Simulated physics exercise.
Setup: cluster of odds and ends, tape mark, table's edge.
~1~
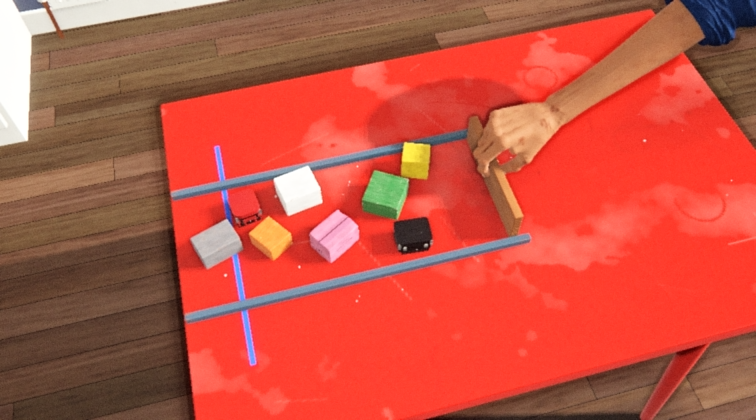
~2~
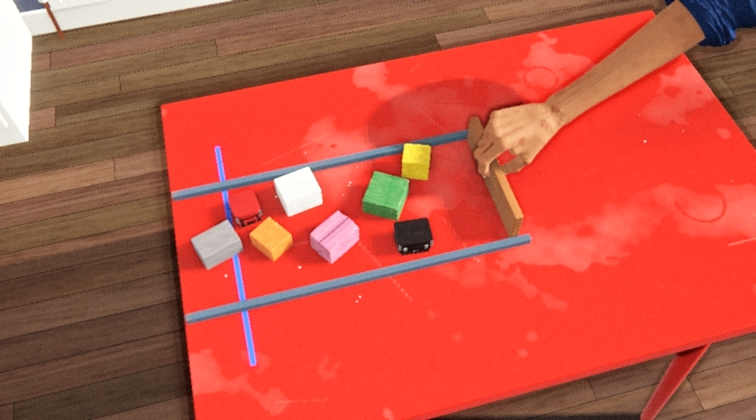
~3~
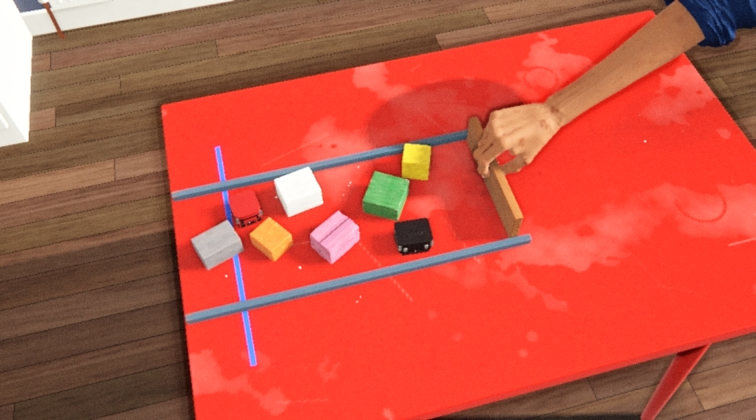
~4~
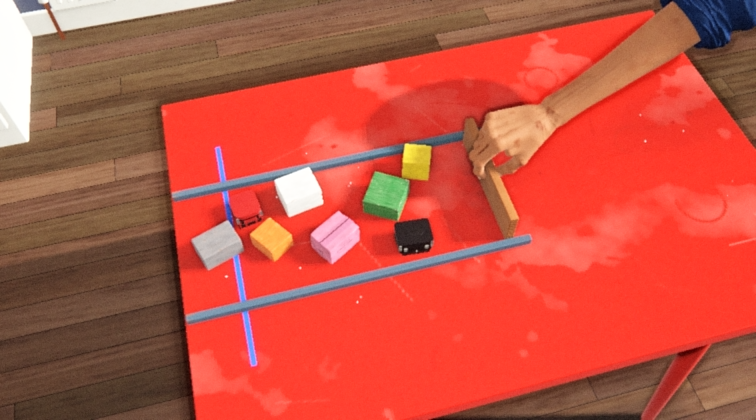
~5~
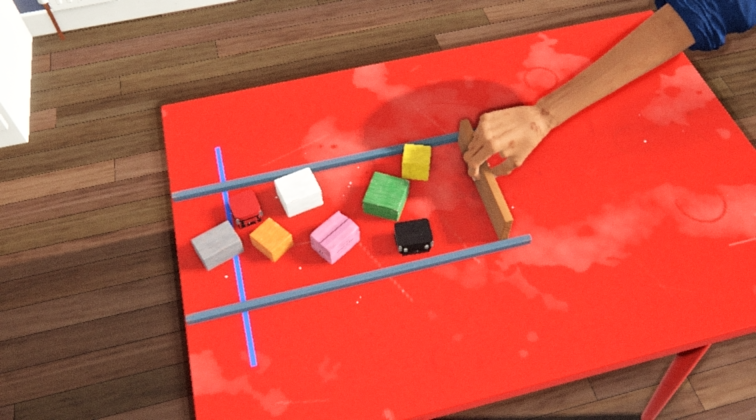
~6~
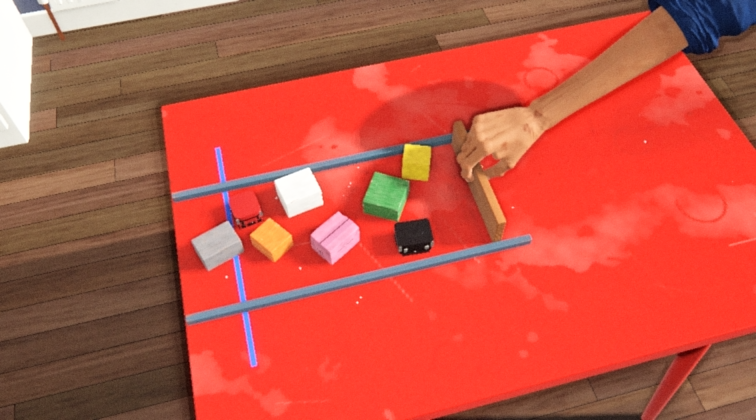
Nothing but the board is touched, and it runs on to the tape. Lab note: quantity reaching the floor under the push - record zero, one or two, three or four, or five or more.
Spilled: A single one or a pair.
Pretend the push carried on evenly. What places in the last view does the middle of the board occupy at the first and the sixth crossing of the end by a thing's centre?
I'd say close to (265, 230), and after that close to (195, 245).
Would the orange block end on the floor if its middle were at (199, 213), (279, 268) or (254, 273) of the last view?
Each try in turn, the orange block is gone, then is gone, then is gone.
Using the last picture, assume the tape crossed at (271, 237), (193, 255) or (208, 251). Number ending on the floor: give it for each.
Floor tally per try: 0 / 7 / 5.
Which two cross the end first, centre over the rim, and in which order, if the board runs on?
First the grey block, and second the red case.
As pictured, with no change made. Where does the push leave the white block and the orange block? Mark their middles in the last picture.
In the last picture the white block sits at (181, 217) while the orange block sits at (180, 247).
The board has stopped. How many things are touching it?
3.
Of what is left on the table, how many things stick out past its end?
That comes to 3 of them.
A little later, none off yet; grey block at rest near (218, 246); red case at rest near (246, 210); orange block at rest near (272, 240).
Next, none off yet; grey block at rest near (217, 246); red case shifted about its own width near (225, 214); orange block shifted about its own width near (252, 234).
When it is over, the number that fall off is one or two; down, red case and grey block.
